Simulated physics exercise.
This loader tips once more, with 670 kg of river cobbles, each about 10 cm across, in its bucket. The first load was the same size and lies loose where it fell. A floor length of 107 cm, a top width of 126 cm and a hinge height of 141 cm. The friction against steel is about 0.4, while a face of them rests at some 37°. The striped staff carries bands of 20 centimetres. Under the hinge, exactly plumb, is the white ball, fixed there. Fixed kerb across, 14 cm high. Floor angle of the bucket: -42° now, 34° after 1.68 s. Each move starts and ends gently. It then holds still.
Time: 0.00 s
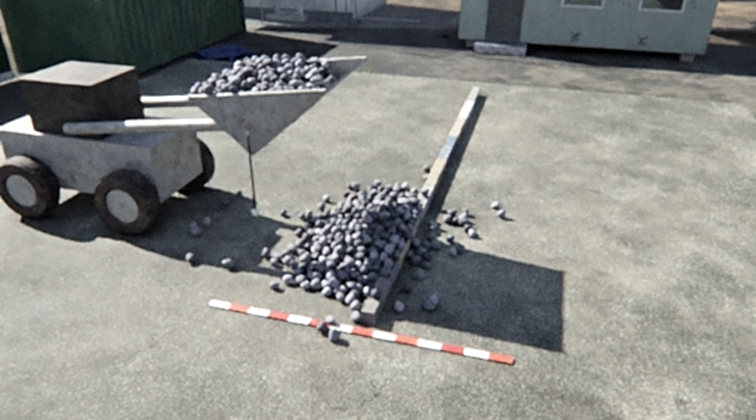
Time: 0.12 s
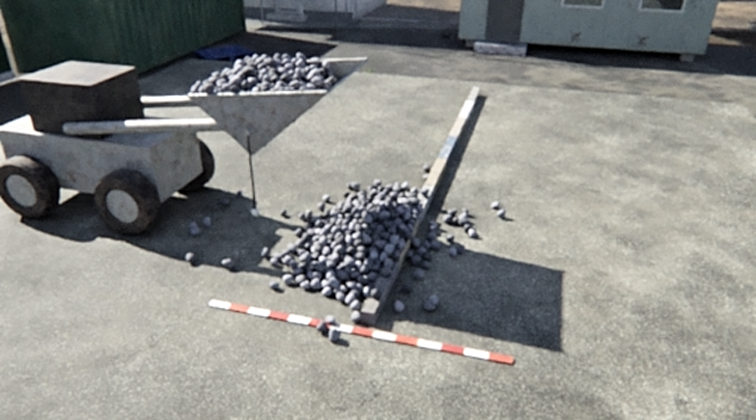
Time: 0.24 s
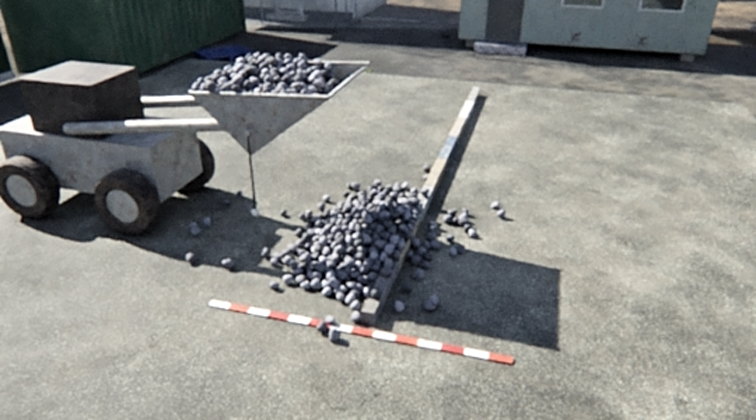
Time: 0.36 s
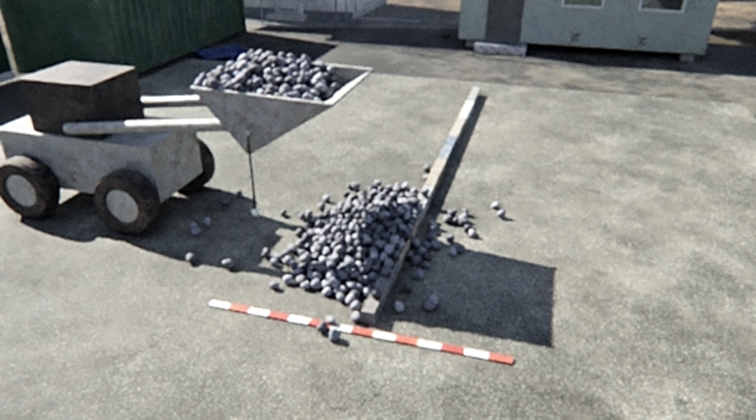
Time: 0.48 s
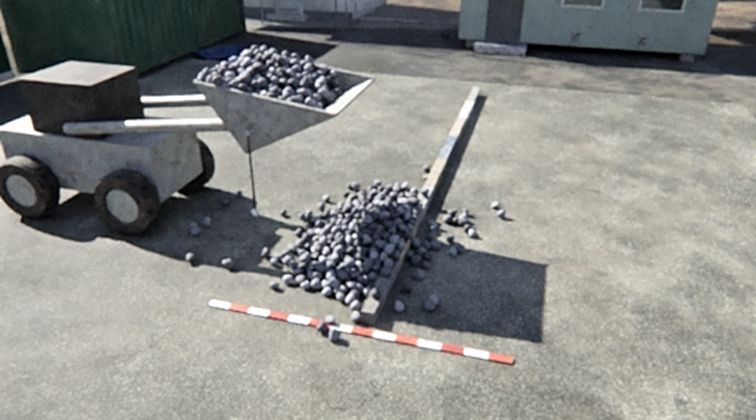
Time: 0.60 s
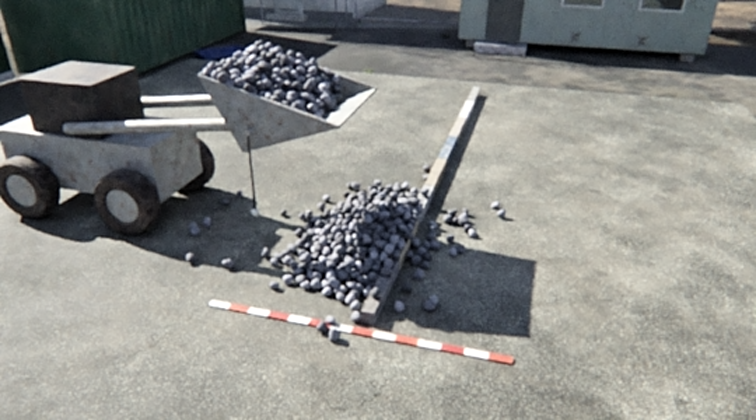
At first, a loader on the left holds a bucket heaped with grey stones near a loose pile lying against a long kerb, with a red-and-white striped staff in front. Then the bucket slowly tilts, its right-hand lip lowering and the stones shifting slightly inside, while the pile below stays still.
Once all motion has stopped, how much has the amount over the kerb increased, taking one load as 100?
It has increased by some 39 per cent.
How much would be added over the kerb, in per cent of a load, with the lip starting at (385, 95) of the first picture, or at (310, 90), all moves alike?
Some 100 percent first and 15 percent second.
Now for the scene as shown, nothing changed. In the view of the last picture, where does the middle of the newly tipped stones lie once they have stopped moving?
Roughly pixel (386, 226) in the last view.
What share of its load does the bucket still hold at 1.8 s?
Roughly 50 per cent is still inside.
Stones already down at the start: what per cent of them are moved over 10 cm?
Near 15 per cent, I reckon.
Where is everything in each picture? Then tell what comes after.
The bucket is at -42°, its lip at (326, 91); the top of the load is at (289, 61). The earlier load is highest near (382, 219), 32 cm above ground level, 95 % on this side of the kerb, 5 % over the kerb, in the first picture.
The bucket is at -41°, its lip at (327, 93); the top of the load is at (282, 61); the stones move at 0.1 m/s on average, in the second picture.
Lip at (329, 98), floor tilted -38°, highest stones at (273, 60); the stones move at 0.2 m/s on average, in the third picture.
Lip at (333, 105), floor tilted -33°, highest stones at (266, 58); the stones move at 0.2 m/s on average, in the fourth picture.
The bucket is at -27°, its lip at (336, 115); the top of the load is at (253, 54); the stones move at 0.3 m/s on average, in the fifth picture.
The bucket is at -20°, its lip at (339, 127); the top of the load is at (258, 50); the stones move at 0.4 m/s on average, in the sixth picture.
After 1.3 s the floor is at 22°; in per cent of one load, 100 in the bucket, 95 on this side of the kerb, 5 over the kerb; the foremost stones are at (473, 227).
After 1.8 s the floor is at 34°; in per cent of one load, 50 in the bucket, 144 on this side of the kerb, 6 over the kerb; the foremost stones are at (473, 227).
After 2.1 s the floor is at 34°; in per cent of one load, 18 in the bucket, 164 on this side of the kerb, 18 over the kerb; the foremost stones are at (475, 228).
After 4.9 s the floor is at 34°; in per cent of one load, 0 in the bucket, 156 on this side of the kerb, 44 over the kerb; the foremost stones are at (537, 273). Net gain over the kerb, 39.
